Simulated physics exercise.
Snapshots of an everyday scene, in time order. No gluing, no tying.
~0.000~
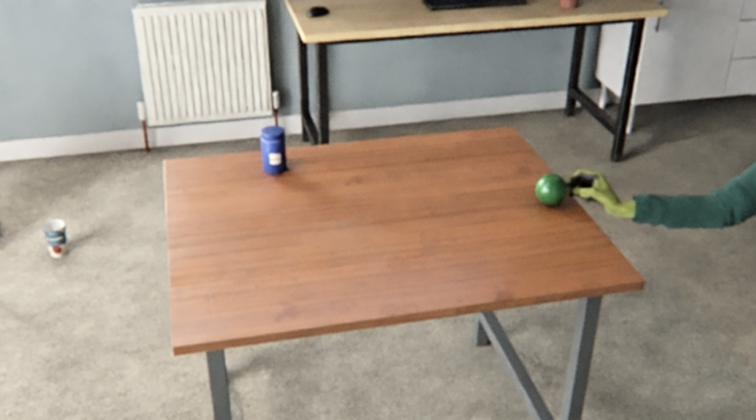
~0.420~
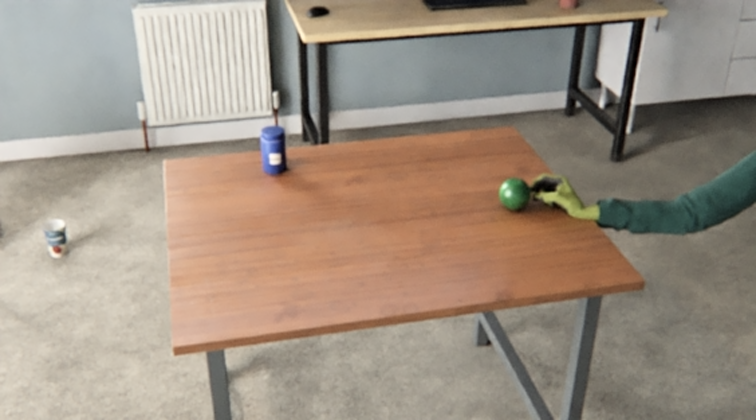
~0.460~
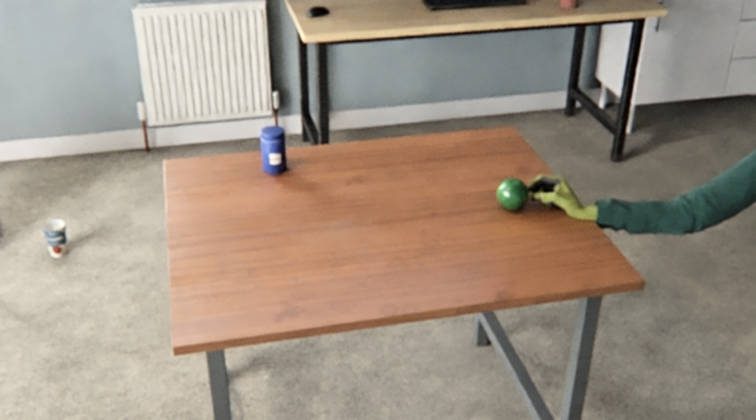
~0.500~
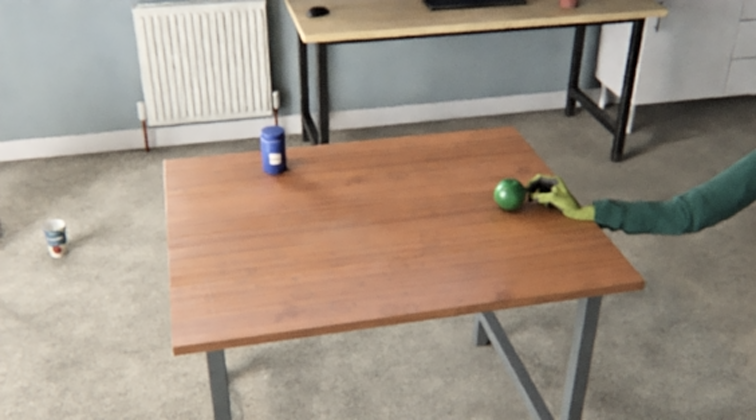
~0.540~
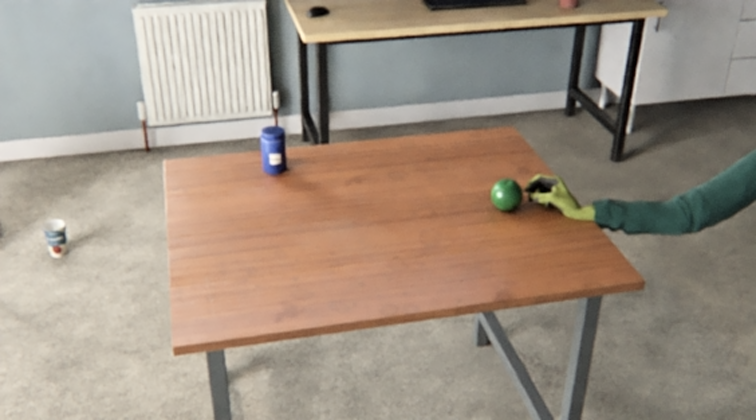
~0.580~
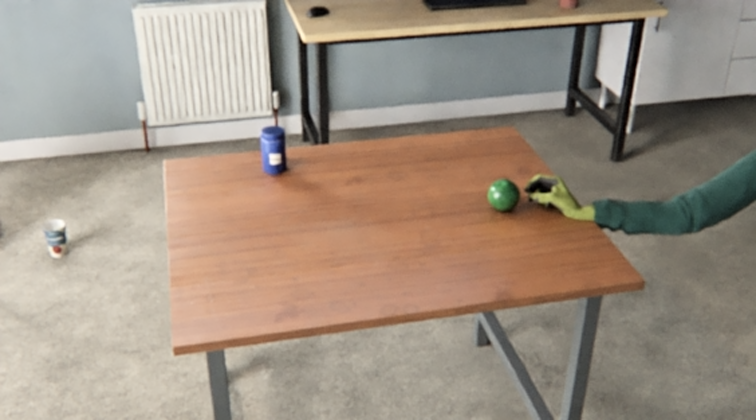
The clip opens on a wooden table with a blue container near the back and a gloved hand at the right edge beside a round green object. The hand moves the object left across the tabletop, then stays nearly still while the object shifts slightly farther left, away from the fingers.
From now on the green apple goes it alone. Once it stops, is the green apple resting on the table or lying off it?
It does not come off the table.
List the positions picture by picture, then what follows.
In the first frame, under the hand; green apple (552, 190).
In the second frame, under the hand; green apple (515, 194).
In the third frame, under the hand; green apple (513, 194).
In the fourth frame, green apple (510, 194).
In the fifth frame, green apple (507, 195).
In the sixth frame, green apple (504, 195) shifted a little.
After 0.88 s, green apple shifted about its own width near (484, 197).
After 1.38 s, green apple shifted well along near (459, 200).
In the end (2.8 s), moved from the start, green apple. At the end, from the last picture's camera, green apple near (446, 202).
